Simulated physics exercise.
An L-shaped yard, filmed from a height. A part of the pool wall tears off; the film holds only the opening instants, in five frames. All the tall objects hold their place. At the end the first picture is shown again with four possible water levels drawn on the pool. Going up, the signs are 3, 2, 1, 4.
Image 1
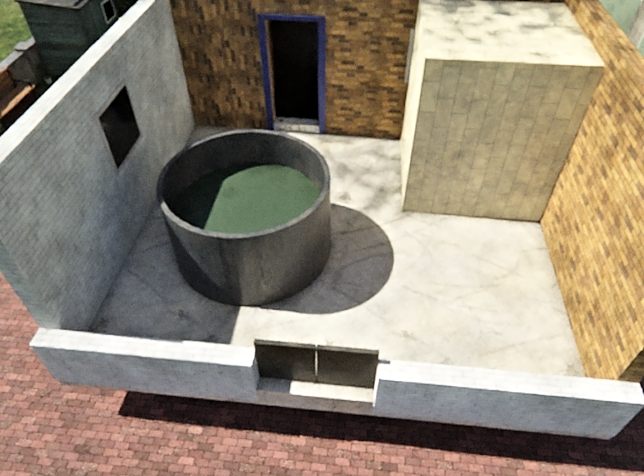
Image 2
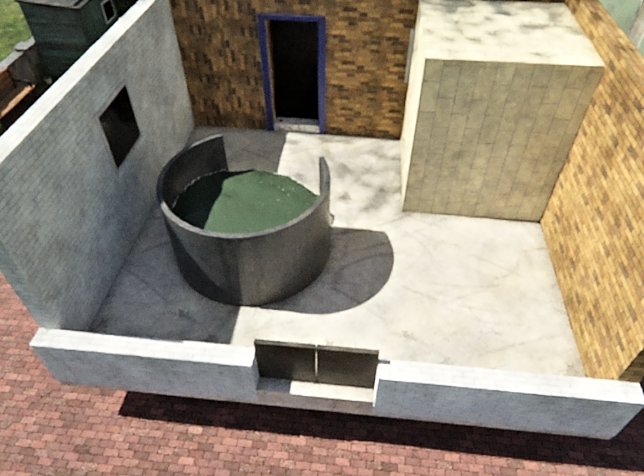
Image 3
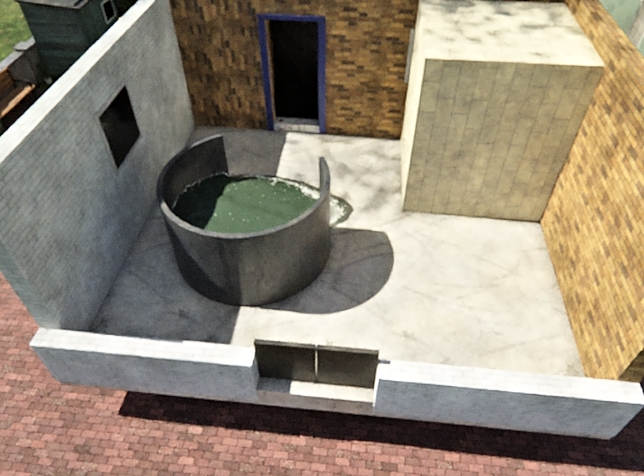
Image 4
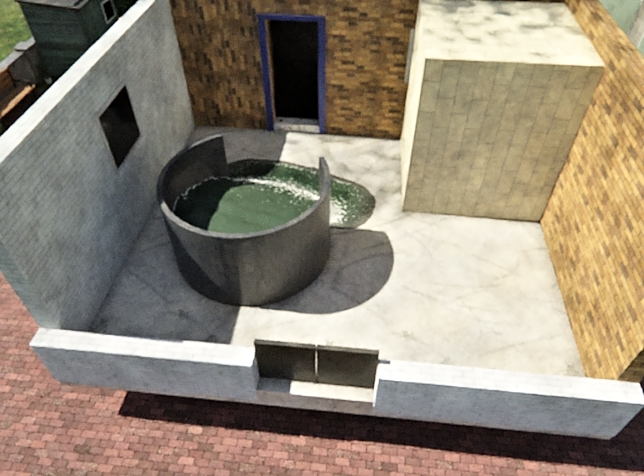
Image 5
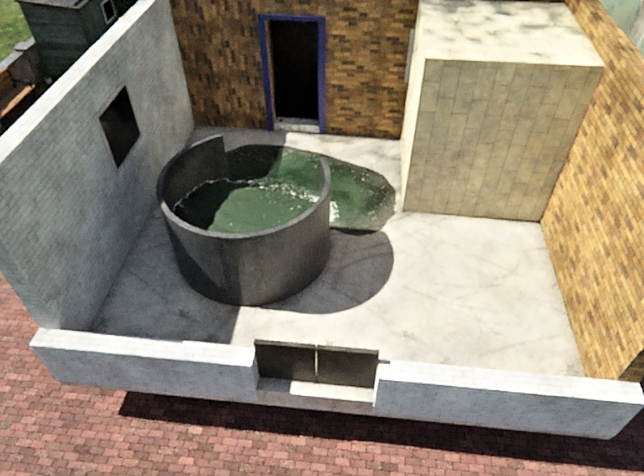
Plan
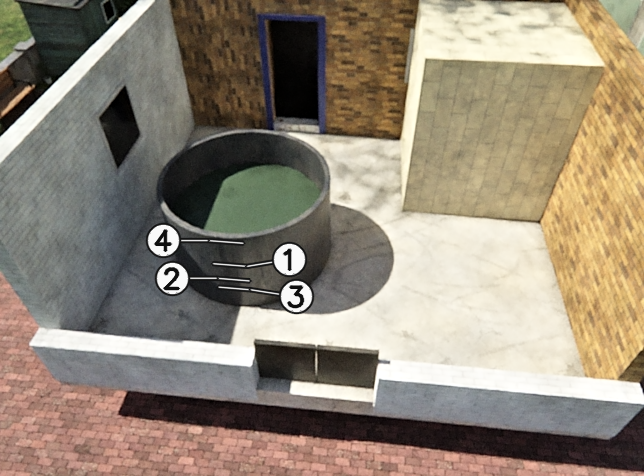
Green water pouring from a round grey pool as its back wall opens, spreading across the yard floor toward the pale block.
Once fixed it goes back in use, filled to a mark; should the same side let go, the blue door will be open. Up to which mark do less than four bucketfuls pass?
Go for 3.
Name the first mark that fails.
Here it is mark 2.
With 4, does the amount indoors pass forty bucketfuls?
Yes, it does.
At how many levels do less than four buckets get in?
One of them.
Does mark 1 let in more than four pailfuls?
Yes, that goes wrong.
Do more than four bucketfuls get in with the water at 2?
Yes, it does.
On the marked copy, 1 at (230, 265); 2 at (233, 279); 3 at (234, 288); 4 at (225, 241); from the bottom up 3, 2, 1, 4.
Choosing 1, dozens of bucketfuls pour in.
Choosing 2, about 9 bucketfuls get in.
Choosing 3, a bucket or two gets in.
Choosing 4, dozens of bucketfuls pour in.
